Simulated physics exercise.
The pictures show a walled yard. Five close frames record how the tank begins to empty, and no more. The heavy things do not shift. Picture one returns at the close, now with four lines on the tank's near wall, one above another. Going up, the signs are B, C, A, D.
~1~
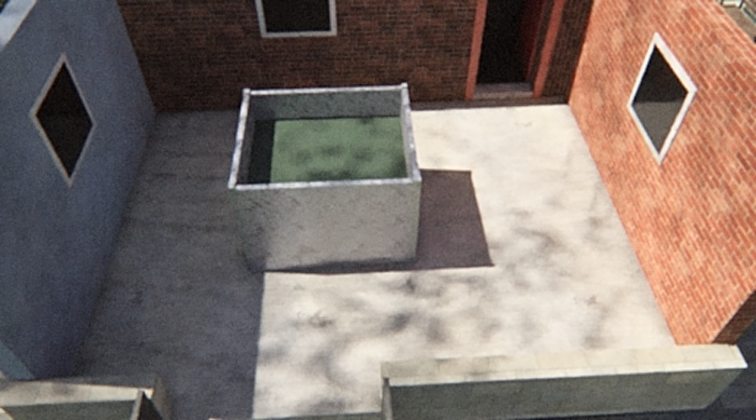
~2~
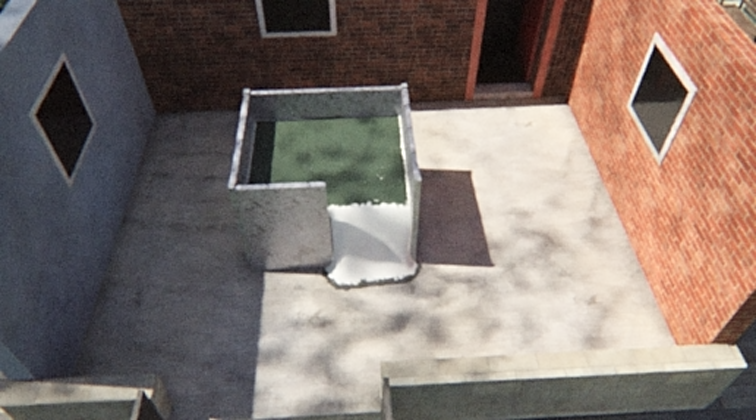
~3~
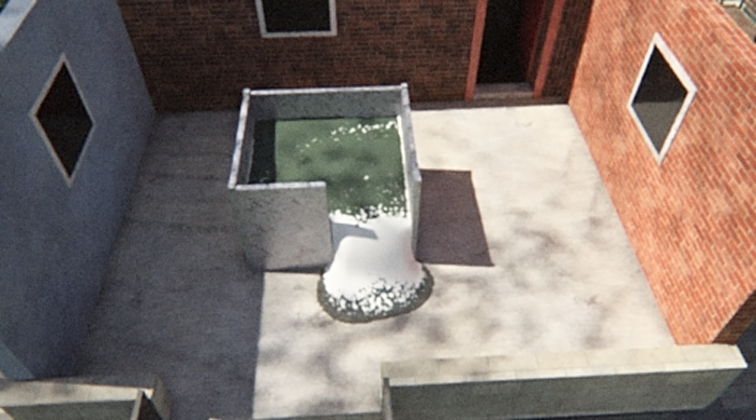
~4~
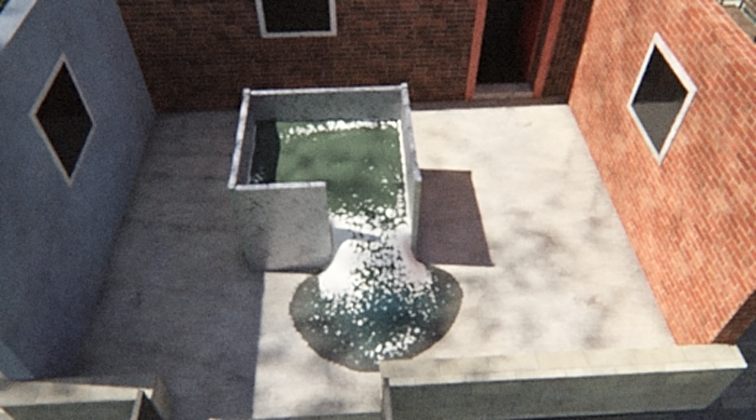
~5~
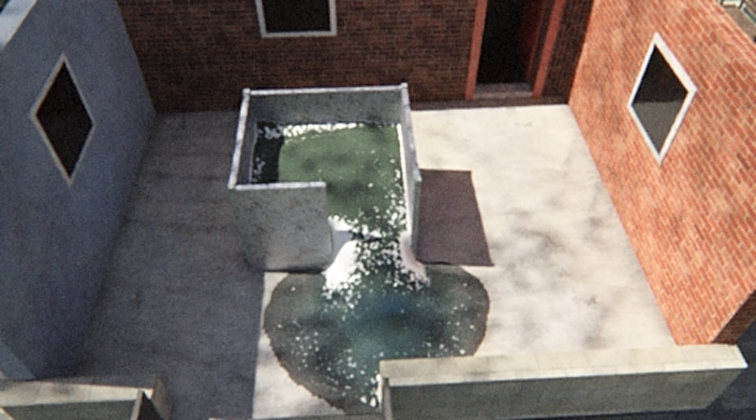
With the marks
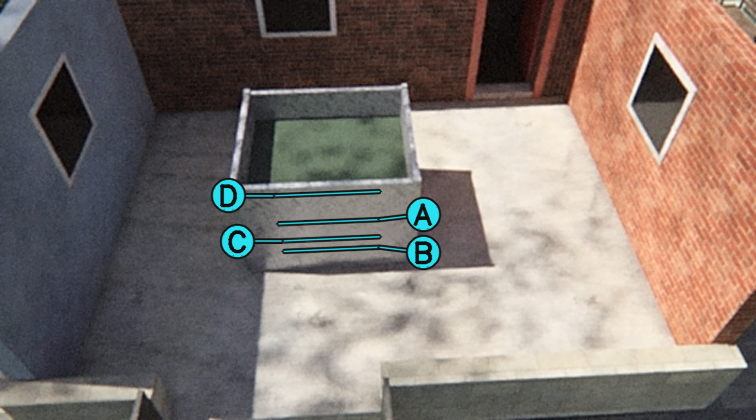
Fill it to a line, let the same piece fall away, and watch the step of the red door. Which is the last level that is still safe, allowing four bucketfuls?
Use mark A.
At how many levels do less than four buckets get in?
Three.
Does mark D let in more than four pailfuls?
Yes, that goes wrong.
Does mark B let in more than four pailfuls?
No.
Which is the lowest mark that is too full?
That would be D.
On the marked copy, A at (329, 221); B at (331, 249); C at (330, 238); D at (326, 193); from the bottom up B, C, A, D.
With A, a bucket or two gets in.
With B, nothing gets over.
With C, nothing gets over.
With D, about 12 bucketfuls get in.
